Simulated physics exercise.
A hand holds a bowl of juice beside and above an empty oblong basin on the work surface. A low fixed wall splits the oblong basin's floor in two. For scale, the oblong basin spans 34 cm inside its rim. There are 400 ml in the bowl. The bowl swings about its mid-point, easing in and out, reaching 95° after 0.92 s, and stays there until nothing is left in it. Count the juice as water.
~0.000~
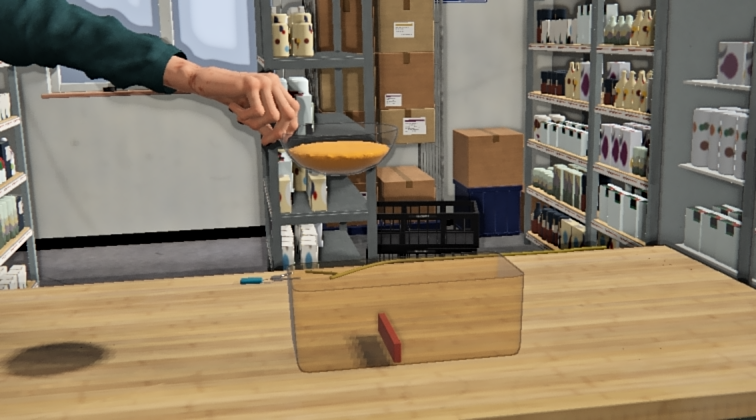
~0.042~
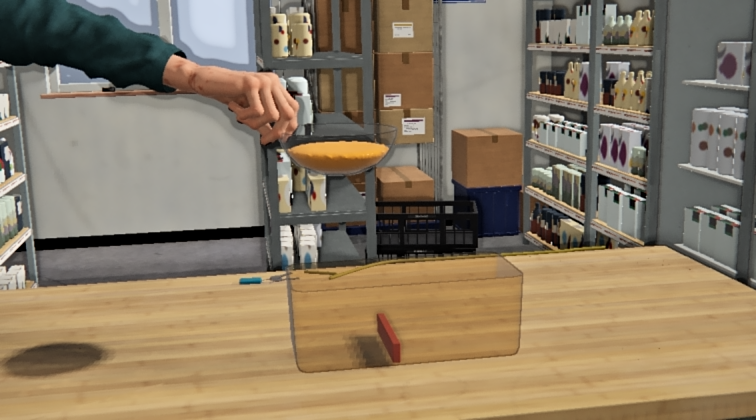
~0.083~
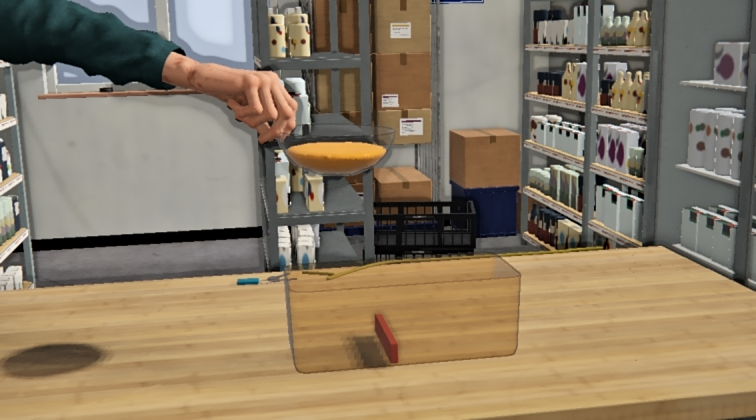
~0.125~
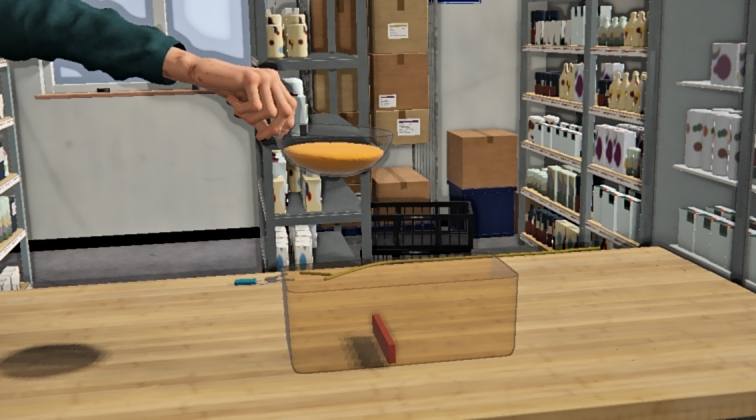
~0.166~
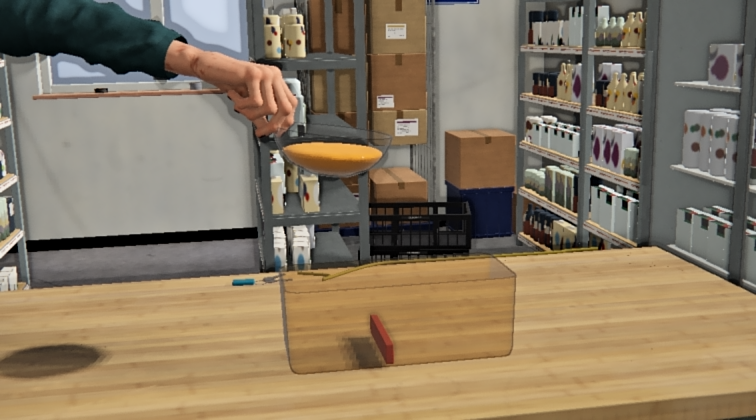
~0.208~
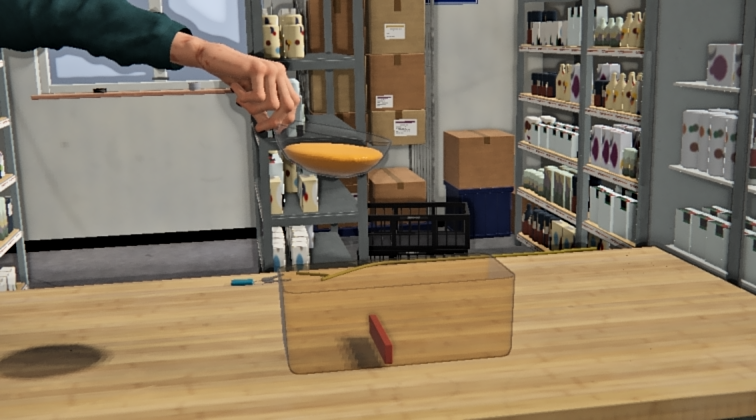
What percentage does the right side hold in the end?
Roughly 87 per cent is past the wall.
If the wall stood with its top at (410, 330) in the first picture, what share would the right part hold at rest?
In that case some 75 per cent.
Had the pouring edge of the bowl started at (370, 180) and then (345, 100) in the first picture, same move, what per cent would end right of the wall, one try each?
In turn about 60 and 55 per cent.
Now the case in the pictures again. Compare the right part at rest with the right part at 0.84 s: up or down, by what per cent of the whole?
The share moves up, by some 6 per cent.
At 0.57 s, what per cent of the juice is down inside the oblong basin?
Near 6 in a hundred.
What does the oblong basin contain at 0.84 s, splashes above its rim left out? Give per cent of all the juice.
Near 86 in a hundred.
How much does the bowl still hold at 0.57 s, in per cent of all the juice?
About 38 per cent.
By 0.57 s the tilt is 65° and 39 per cent is still to pour, 0 is left of the wall and 6 right of it.
By 0.84 s the tilt is 93° and 1 per cent is still to pour, 6 is left of the wall and 81 right of it.
By 1.12 s the tilt is 95° and 0 per cent is still to pour, 11 is left of the wall and 87 right of it.
By 1.42 s the tilt is 95° and 0 per cent is still to pour, 11 is left of the wall and 87 right of it.
At rest 11 per cent lies left of the wall, 87 right of it and 3 outside.
